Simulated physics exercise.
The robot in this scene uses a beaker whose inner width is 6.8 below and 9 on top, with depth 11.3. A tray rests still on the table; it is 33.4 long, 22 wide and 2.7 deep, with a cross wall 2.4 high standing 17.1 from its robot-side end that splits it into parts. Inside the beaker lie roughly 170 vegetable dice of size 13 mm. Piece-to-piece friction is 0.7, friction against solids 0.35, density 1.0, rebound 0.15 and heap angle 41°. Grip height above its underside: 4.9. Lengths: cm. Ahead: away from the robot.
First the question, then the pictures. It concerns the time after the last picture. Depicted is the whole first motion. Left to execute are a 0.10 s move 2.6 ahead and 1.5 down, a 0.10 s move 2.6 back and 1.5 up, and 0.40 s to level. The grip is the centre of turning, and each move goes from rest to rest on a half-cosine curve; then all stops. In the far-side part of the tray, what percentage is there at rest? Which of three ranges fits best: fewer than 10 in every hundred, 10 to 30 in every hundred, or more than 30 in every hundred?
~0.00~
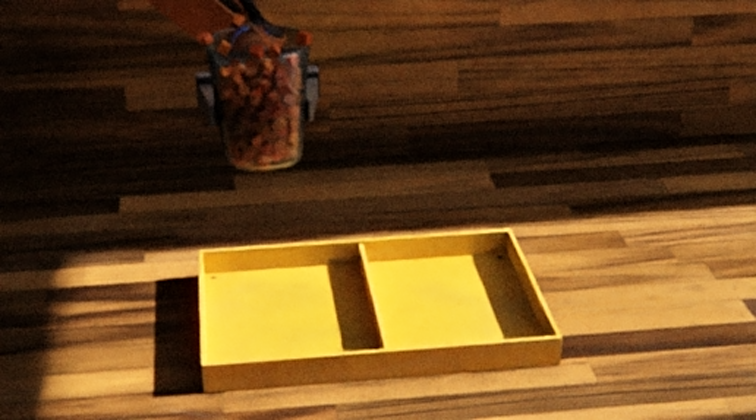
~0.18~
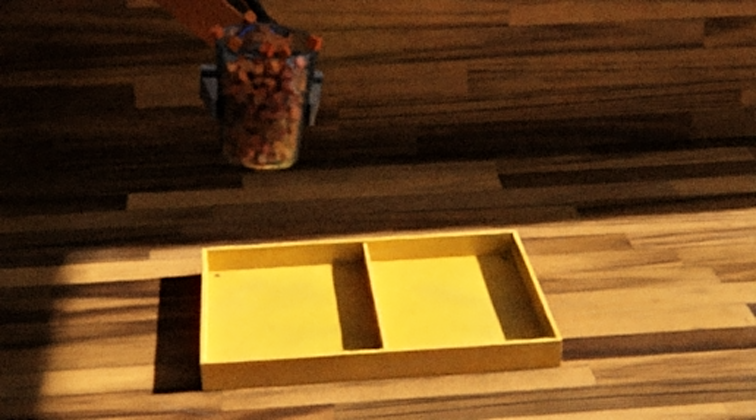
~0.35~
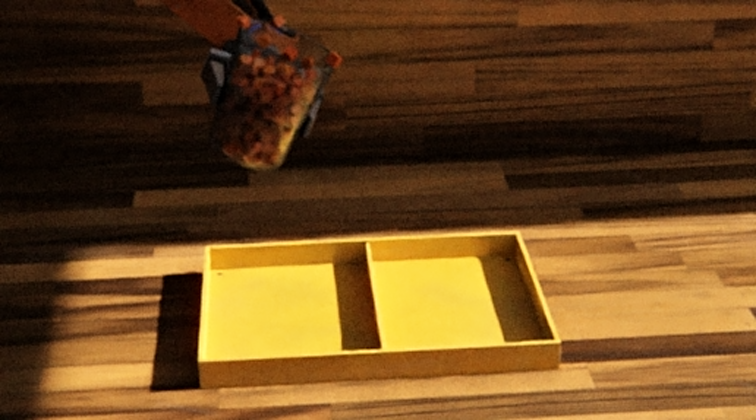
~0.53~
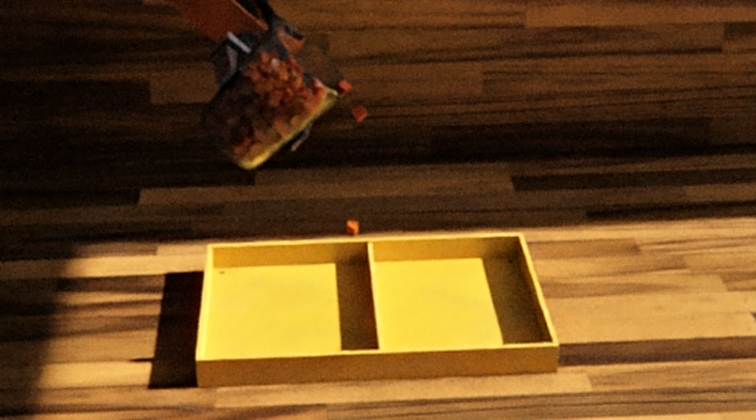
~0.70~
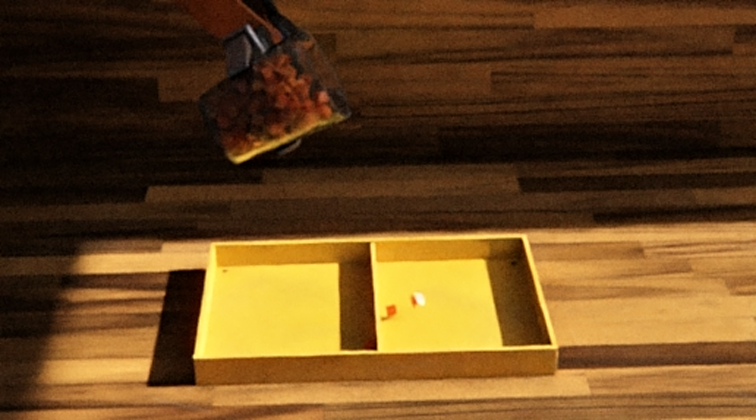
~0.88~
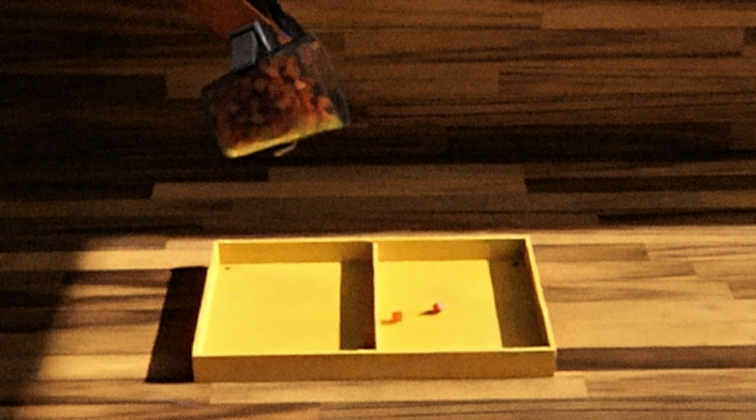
Fewer than 10 in every hundred.
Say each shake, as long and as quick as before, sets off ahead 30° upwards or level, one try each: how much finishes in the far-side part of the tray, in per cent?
Estimates, in order: 15 % then 10 %.
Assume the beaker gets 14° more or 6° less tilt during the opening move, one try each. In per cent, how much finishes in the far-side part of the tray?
I'd say close to 15 and 0 per cent, in that order.
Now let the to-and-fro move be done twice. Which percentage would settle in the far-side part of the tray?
5 per cent.
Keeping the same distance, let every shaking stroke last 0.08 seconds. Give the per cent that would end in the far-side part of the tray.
About 10 per cent in that case.
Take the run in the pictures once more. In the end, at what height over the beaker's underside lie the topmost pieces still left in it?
Around 11.0 cm above the underside.
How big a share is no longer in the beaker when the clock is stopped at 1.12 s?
Share gone: Around 5 %.
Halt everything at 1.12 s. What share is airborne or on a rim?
Some 3 percent.
By 1.12 s, tilted 66° forward, highest piece 26 above the table; 165 in the beaker, 2 in the far-side part, 1 in the robot-side part, 5 in flight or on a rim.
By 1.36 s, tilted 14° forward, highest piece 29 above the table; 164 in the beaker, 8 in the far-side part, 1 in the robot-side part.
By 1.68 s, level, highest piece 30 above the table; 164 in the beaker, 8 in the far-side part, 1 in the robot-side part.
By 2.73 s, level, highest piece 30 above the table; 164 in the beaker, 8 in the far-side part, 1 in the robot-side part.
Final count, 164 in the beaker, 8 in the far-side part, 1 in the robot-side part. That is 5 % in the far-side part of the tray.
